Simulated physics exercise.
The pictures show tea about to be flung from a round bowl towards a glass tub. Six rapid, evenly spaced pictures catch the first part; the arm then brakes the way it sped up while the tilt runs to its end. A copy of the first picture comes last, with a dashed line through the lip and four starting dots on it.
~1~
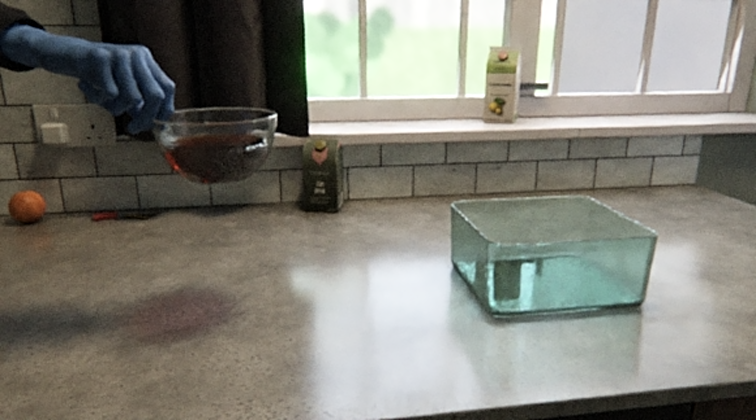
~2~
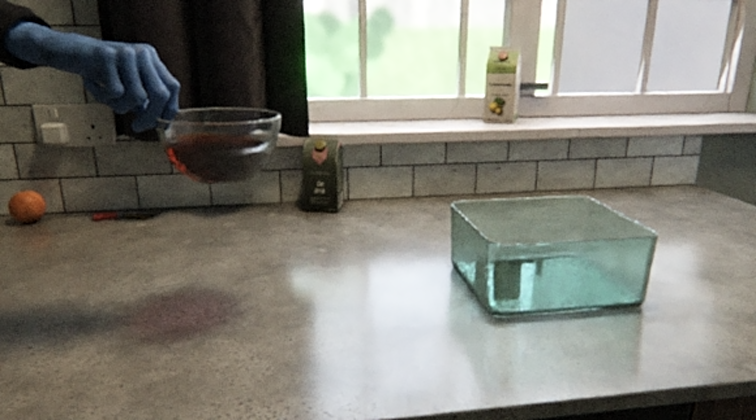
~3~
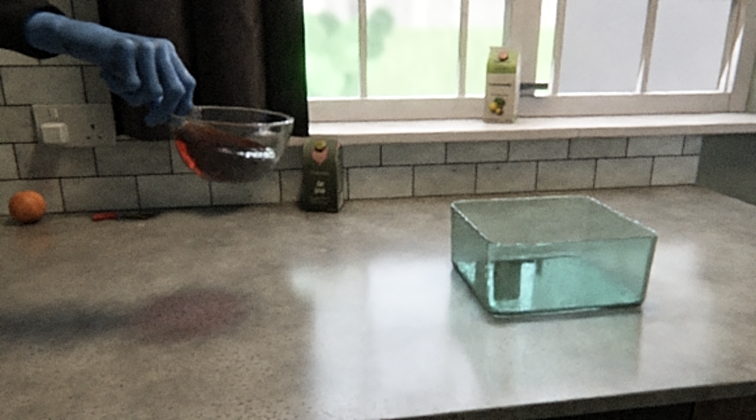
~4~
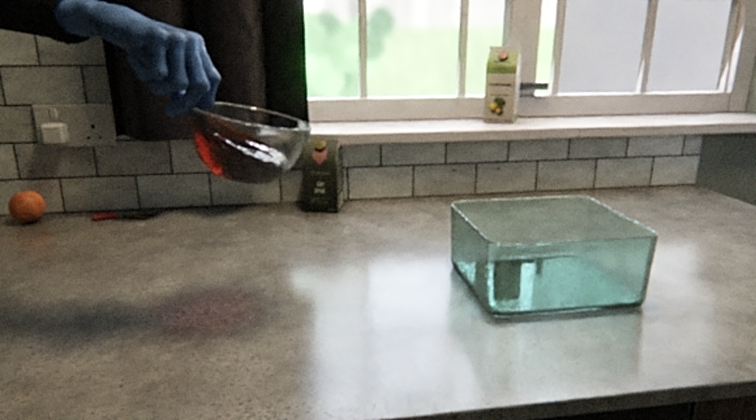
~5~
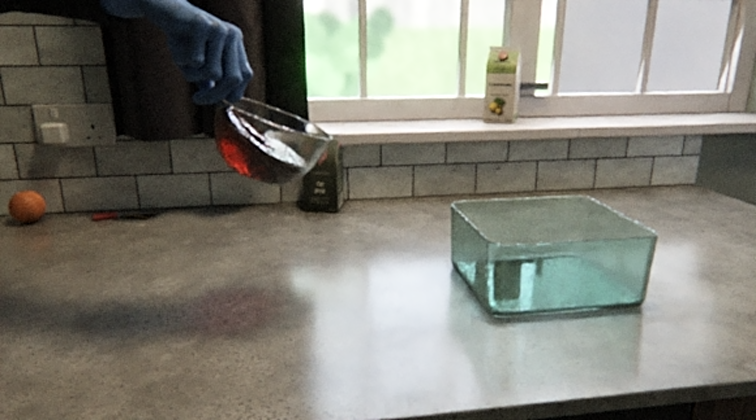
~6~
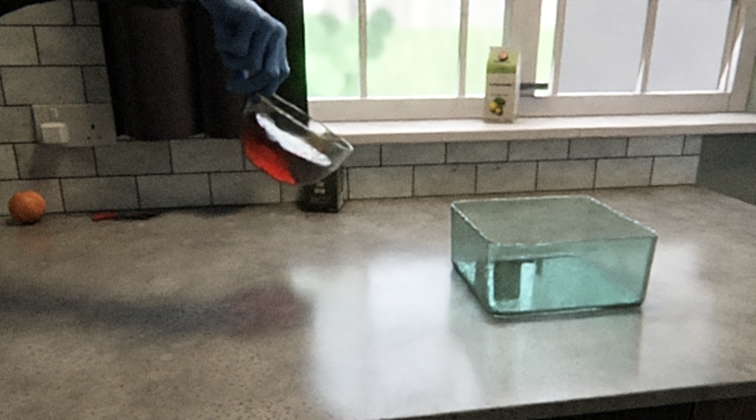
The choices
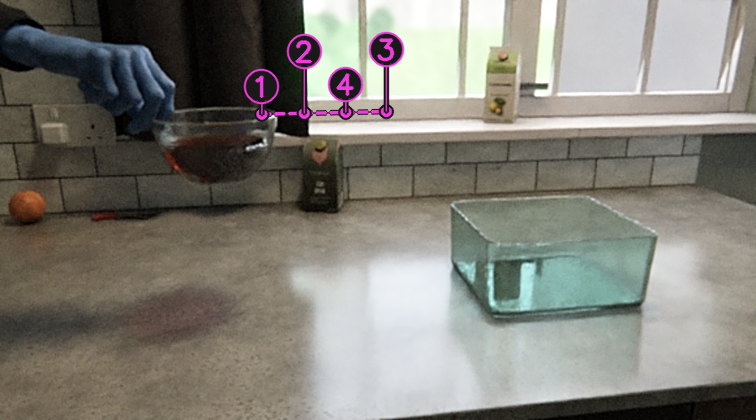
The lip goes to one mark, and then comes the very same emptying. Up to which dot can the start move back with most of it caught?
Go for 2.
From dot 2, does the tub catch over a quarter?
Yes, clearly.
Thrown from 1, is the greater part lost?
Yes, it does.
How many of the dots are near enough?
Three of the four.
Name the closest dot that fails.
Here it is dot 1.
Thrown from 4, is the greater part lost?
No, that is safe.
On the marked copy, 1 at (261, 114); 2 at (304, 113); 3 at (386, 111); 4 at (345, 112).
With 1, about 31 % lands in the tub, 62 % falls short and 7 % goes beside or beyond.
With 2, about 65 % lands in the tub, 23 % falls short and 12 % goes beside or beyond.
With 3, about 90 % lands in the tub, 5 % falls short and 6 % goes beside or beyond.
With 4, about 82 % lands in the tub, 9 % falls short and 9 % goes beside or beyond.
